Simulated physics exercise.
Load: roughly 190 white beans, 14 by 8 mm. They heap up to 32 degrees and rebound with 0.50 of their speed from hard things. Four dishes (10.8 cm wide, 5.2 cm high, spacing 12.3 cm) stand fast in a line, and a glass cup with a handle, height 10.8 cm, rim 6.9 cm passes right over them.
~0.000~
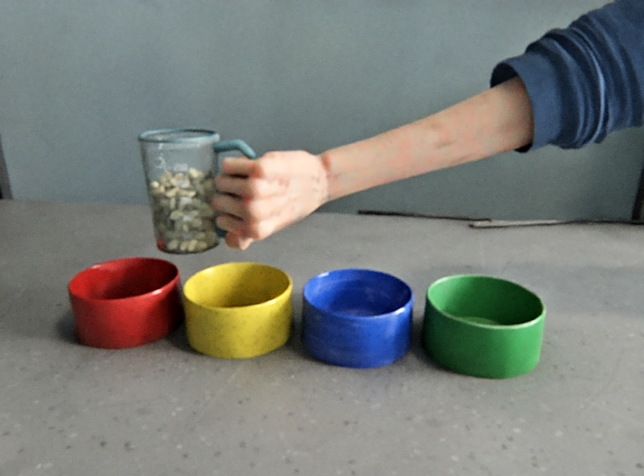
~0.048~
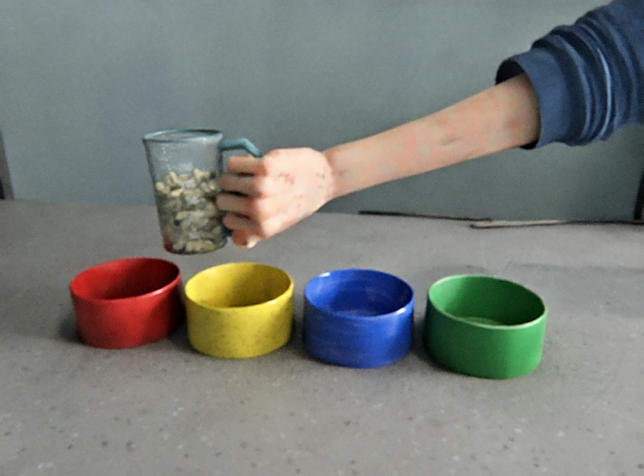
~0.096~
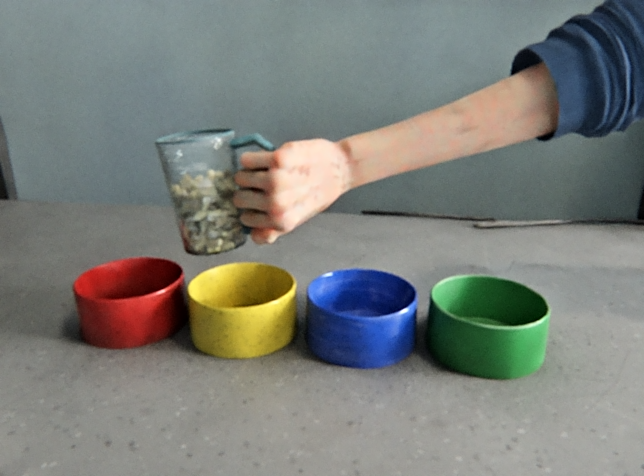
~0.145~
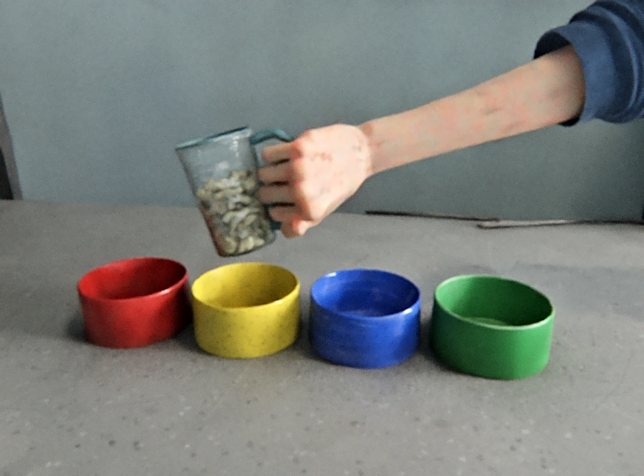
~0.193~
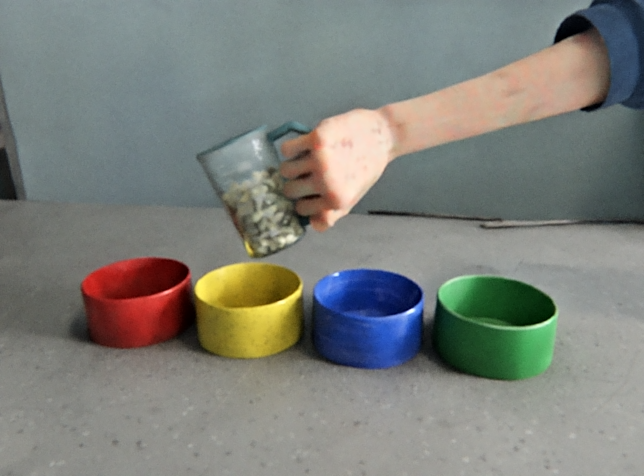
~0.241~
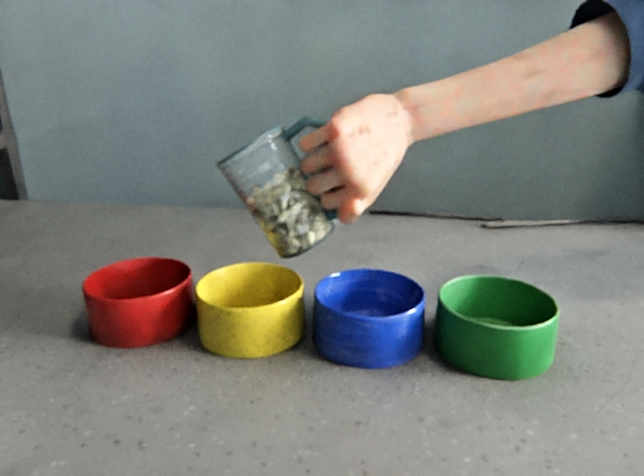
On a grey tabletop, a hand moves a glass cup of white beans rightward above four coloured dishes, tilting it left.
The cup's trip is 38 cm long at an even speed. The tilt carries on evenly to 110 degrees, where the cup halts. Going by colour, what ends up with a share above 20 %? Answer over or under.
Red: Under, blue: Under, green: Over, yellow: Under, counter: Under.
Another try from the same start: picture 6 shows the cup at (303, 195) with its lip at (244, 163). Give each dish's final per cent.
Red 0, blue 0, green 100, yellow 0.
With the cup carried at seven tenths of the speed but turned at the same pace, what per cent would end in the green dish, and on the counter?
Green 70, counter 10.
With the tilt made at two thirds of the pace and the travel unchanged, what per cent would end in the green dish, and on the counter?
Then: Green 100; counter 0.
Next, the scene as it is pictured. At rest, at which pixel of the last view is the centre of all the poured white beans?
Around (497, 331).
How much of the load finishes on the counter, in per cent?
About 0 per cent.
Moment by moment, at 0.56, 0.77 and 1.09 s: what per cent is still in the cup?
About 100, 95, 70.
Then, at 0.56 s, tilt 84 degrees; cup holds 100 %.
After 0.77 s, tilt 110 degrees; cup holds 95 %, green 5 %.
After 1.09 s, tilt 110 degrees; cup holds 70 %, green 25 %.
At rest (2.8 s), red 0 %, blue 0 %, green 100 %, yellow 0 %, counter 0 %.
